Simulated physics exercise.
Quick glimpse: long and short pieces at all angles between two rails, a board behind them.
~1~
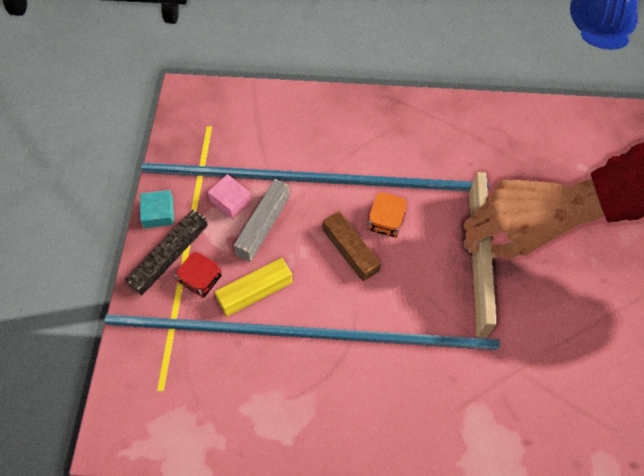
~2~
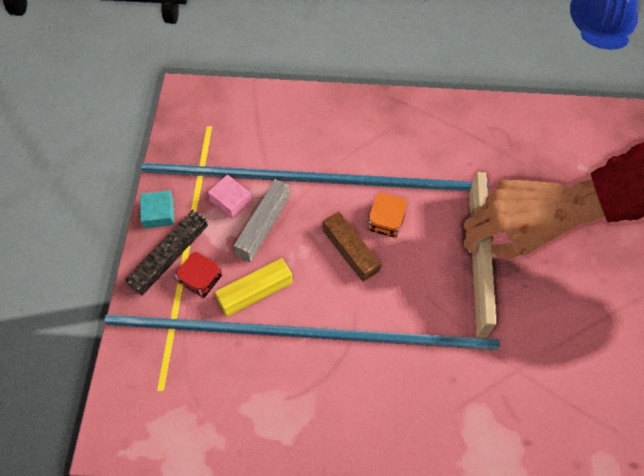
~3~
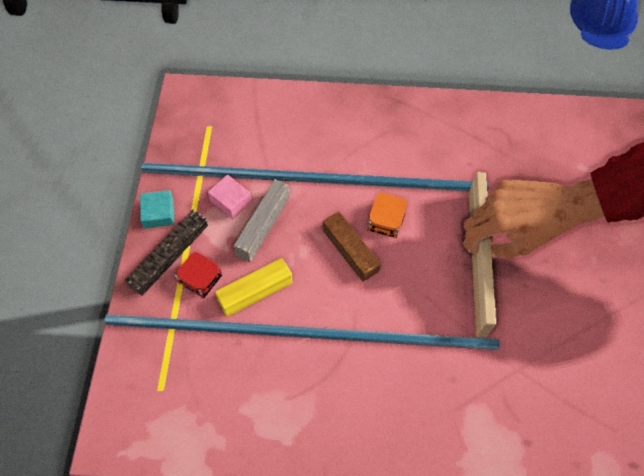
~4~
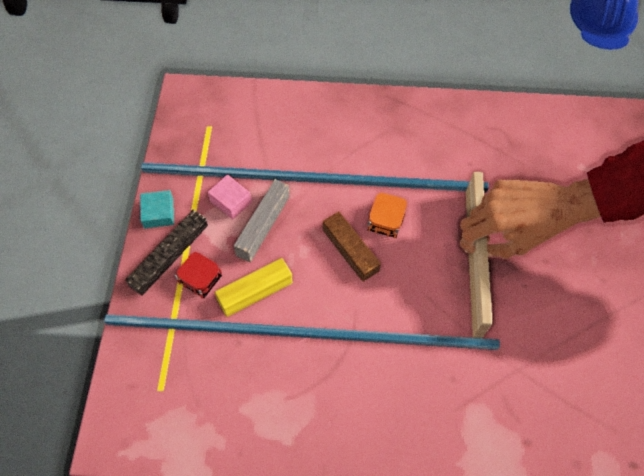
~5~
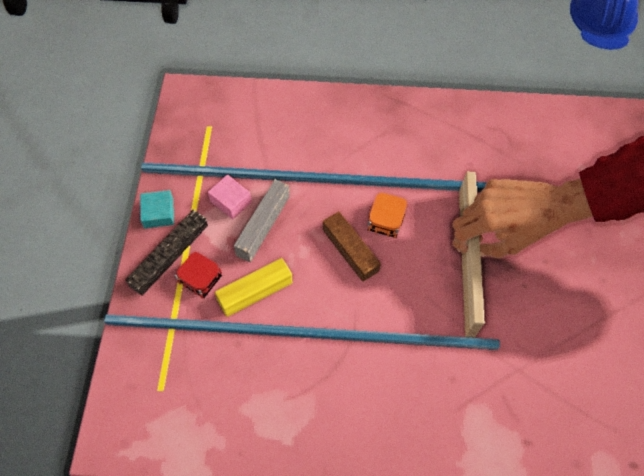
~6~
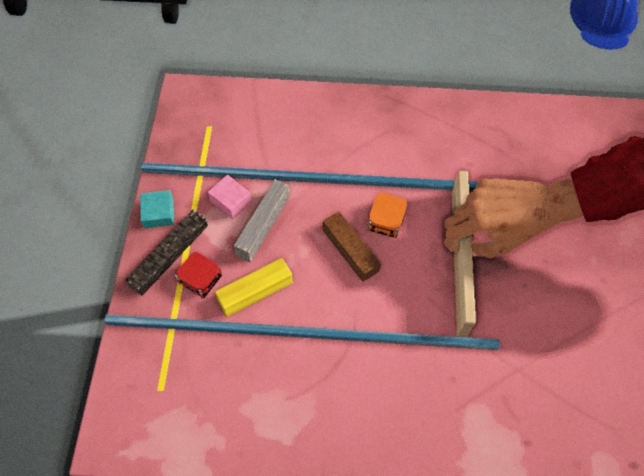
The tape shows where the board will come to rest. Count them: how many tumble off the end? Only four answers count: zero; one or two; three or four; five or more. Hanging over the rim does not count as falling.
After the push, three or four have dropped.
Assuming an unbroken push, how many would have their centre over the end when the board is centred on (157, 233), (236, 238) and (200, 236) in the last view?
Respectively, 6, 1 and 2.
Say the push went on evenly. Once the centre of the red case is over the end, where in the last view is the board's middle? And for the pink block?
For the red case, about (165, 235); for the pink block, about (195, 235).
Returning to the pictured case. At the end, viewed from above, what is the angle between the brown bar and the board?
I'd say it's about 35° out of line.
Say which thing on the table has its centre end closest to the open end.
Closest at the end: The grey bar.
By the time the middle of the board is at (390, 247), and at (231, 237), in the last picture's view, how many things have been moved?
First 1, then 8.
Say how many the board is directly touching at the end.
The count is 2.
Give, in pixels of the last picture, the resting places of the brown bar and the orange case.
Positions - first (158, 238), then (178, 205).
Soon after, none off yet; turquoise block at rest near (157, 209); black bar at rest near (168, 252); red case at rest near (199, 275).
At rest, the number that fall off is three or four; fallen, pink block, black bar and turquoise block.
